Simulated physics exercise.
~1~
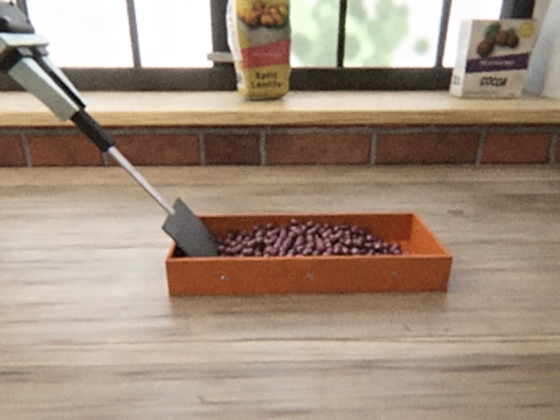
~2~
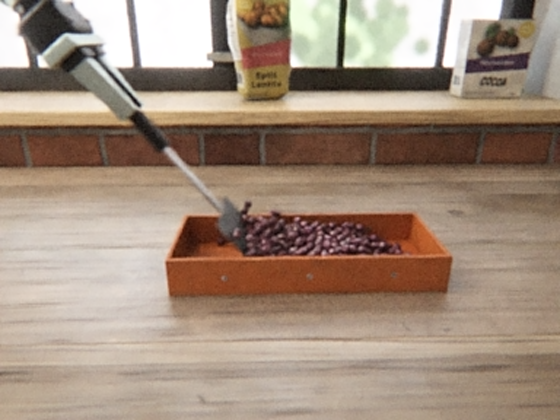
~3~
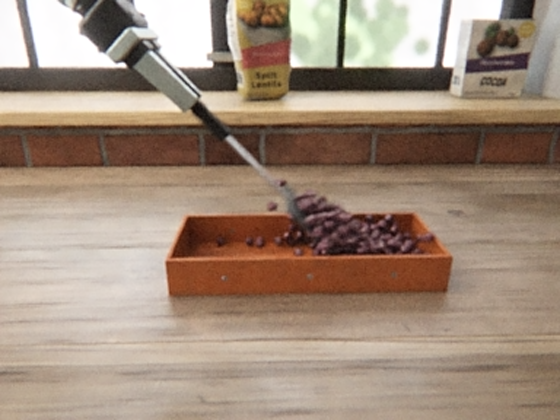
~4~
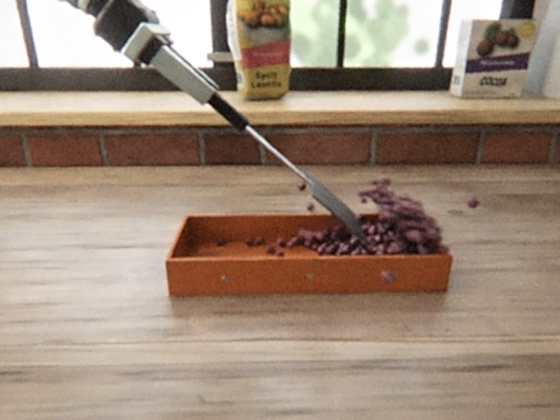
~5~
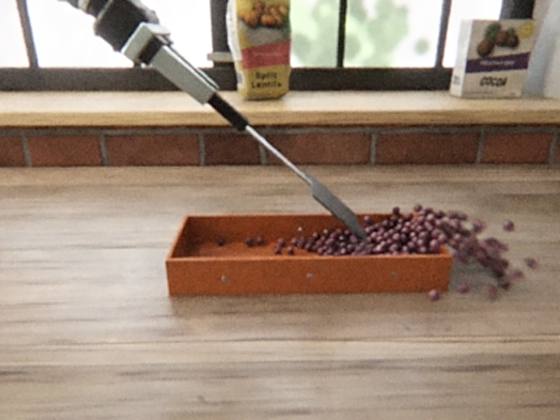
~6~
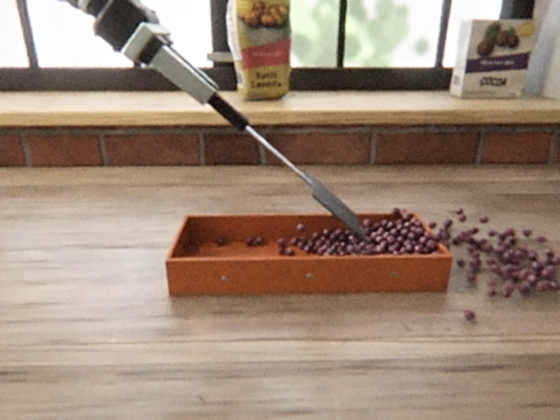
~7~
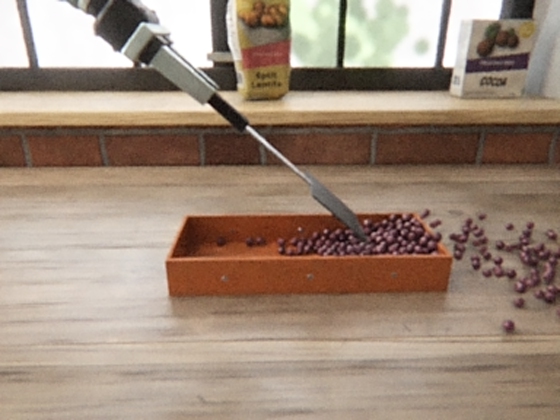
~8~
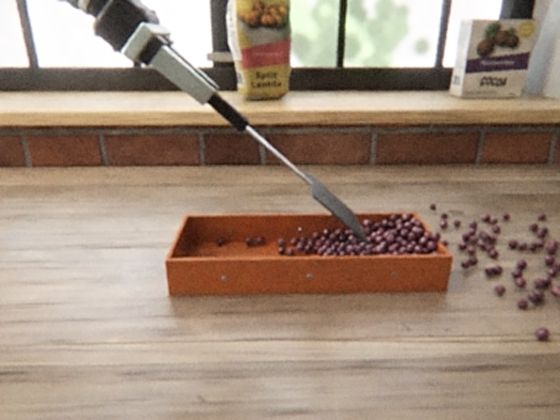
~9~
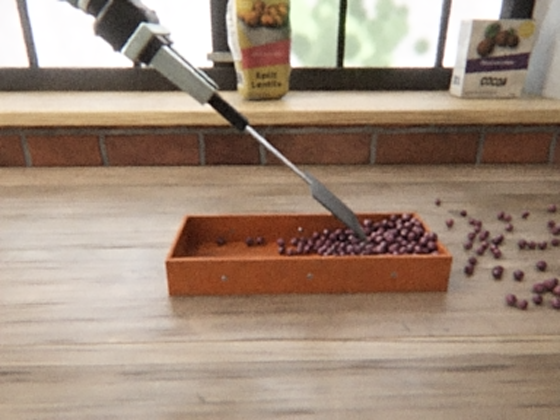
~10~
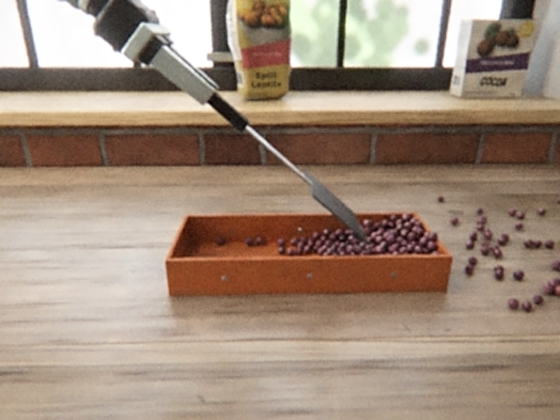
A robot arm reaching in from the upper left holds a spatula with a dark blade at the left end of a shallow orange trough, seen from the front on a wooden table. Dark purplish-red beads lie in the trough, and behind it are a brick-edged sill, a window and two food packages. The blade sweeps right, pushing the beads into a steep heap. It stops short of the right end, while beads surge over that wall and scatter across the table. Finally, the spatula rests against the beads still piled in the trough's right half, with many strewn outside.
